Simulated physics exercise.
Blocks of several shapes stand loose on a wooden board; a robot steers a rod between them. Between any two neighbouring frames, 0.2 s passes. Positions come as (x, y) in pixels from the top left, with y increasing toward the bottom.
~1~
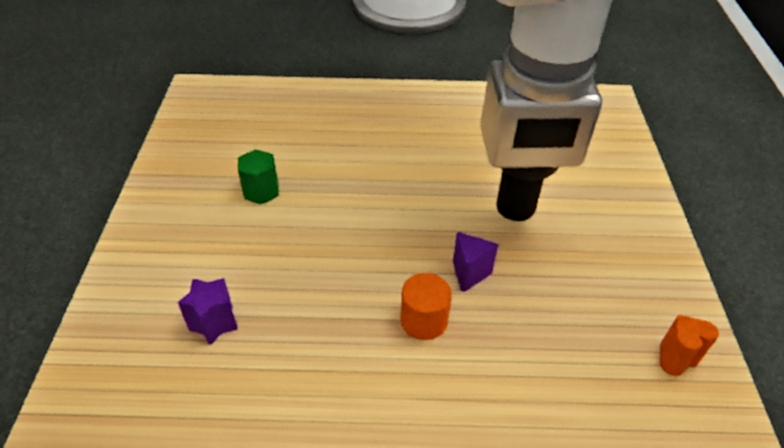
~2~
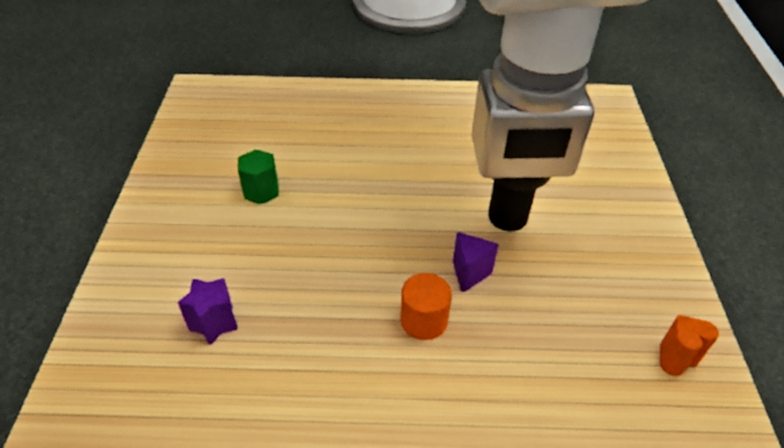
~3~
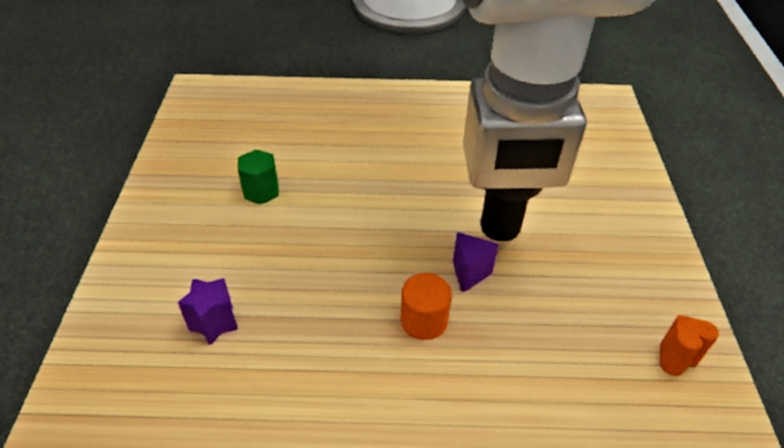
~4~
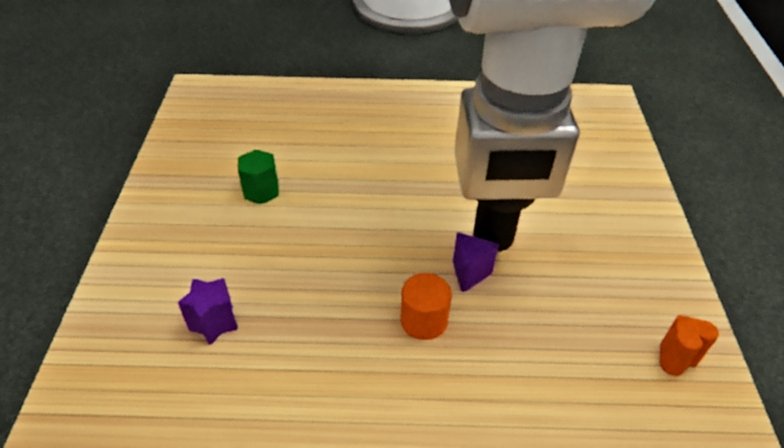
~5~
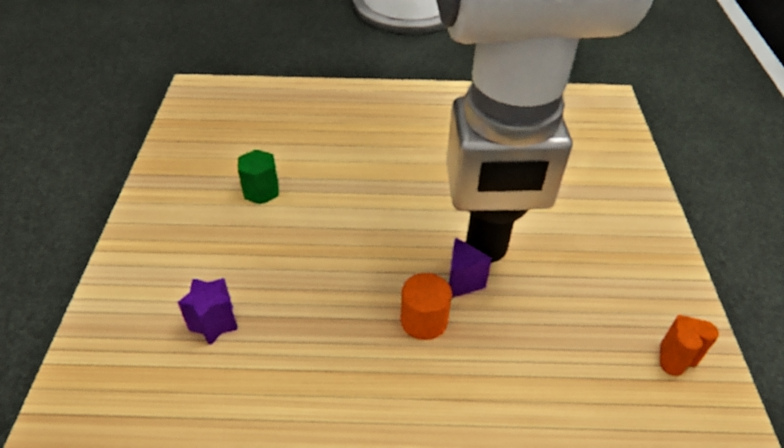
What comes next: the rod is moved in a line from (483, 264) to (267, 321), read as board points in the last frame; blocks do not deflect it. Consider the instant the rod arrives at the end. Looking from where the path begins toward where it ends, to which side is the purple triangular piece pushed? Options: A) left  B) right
My answer is option A.
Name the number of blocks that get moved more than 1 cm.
Most likely two.
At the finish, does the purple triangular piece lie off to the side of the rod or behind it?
Yes, that is how it ends up.
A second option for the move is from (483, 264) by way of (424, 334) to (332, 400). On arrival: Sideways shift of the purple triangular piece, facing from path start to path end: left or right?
It moves right.
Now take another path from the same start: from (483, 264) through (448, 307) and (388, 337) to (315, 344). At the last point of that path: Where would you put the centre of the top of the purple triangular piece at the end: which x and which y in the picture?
In the picture, it is at (361, 281).
What follows on the original path. One third of the way, rod (416, 266); orange cylinder (420, 306); purple triangular piece (439, 278), turned 55° anticlockwise.
Two thirds of the way, rod (341, 285); orange cylinder (420, 306); purple triangular piece (439, 278), turned 55° anticlockwise.
At the end, rod (264, 306); purple star block in place; orange cylinder (420, 306); purple triangular piece (439, 278), turned 55° anticlockwise.
